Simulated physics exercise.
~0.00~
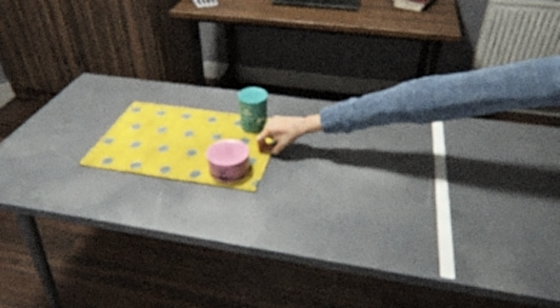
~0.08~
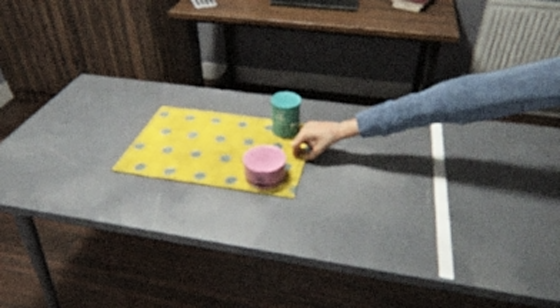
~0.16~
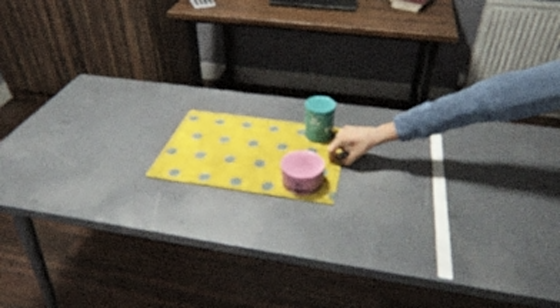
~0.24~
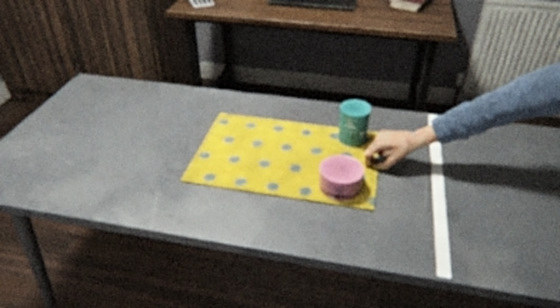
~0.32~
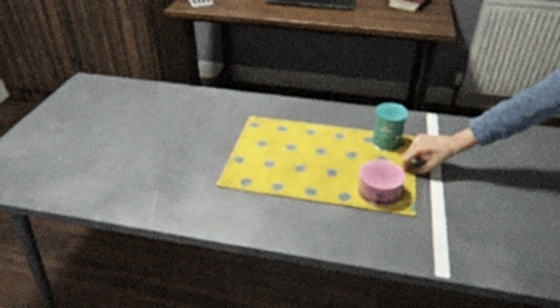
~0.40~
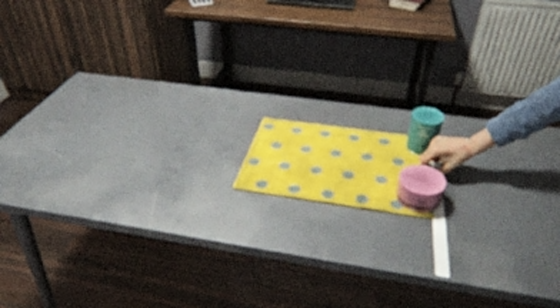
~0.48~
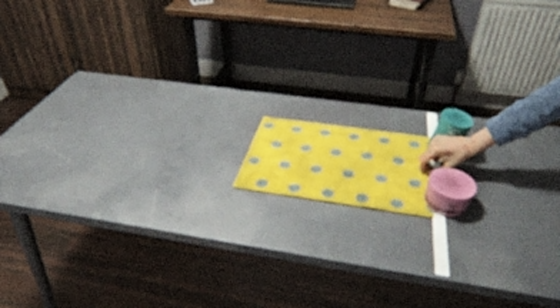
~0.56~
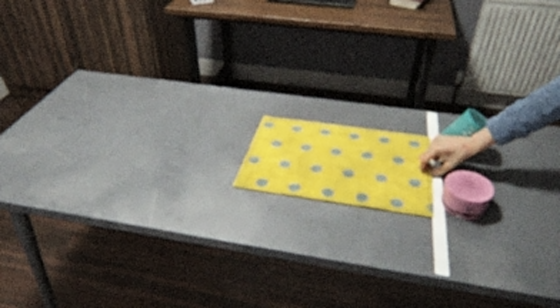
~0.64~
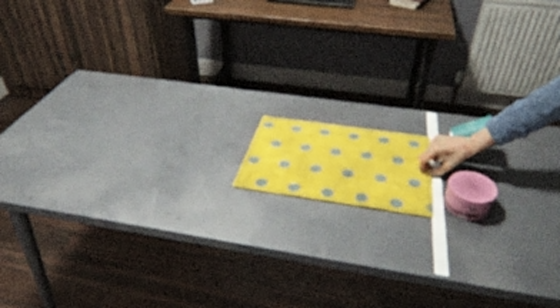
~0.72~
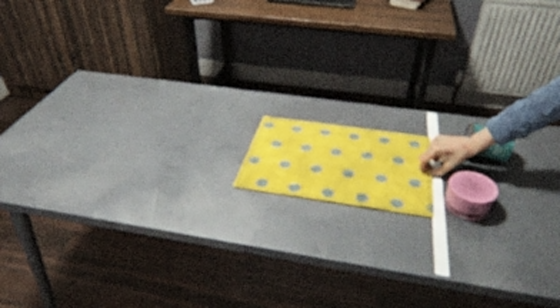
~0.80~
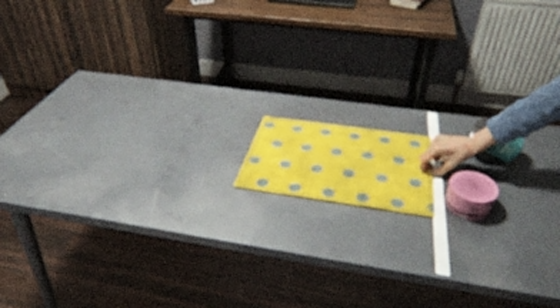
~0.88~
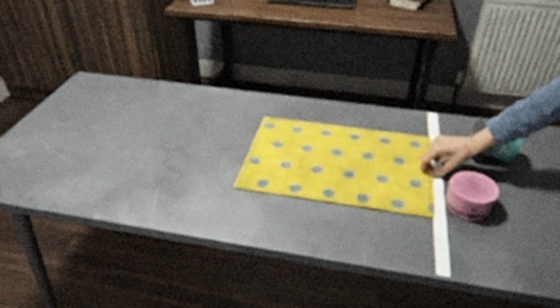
Hand pulling a spotted yellow mat right to a white line, pink tub sliding off ahead, turquoise tin tipping onto its side.
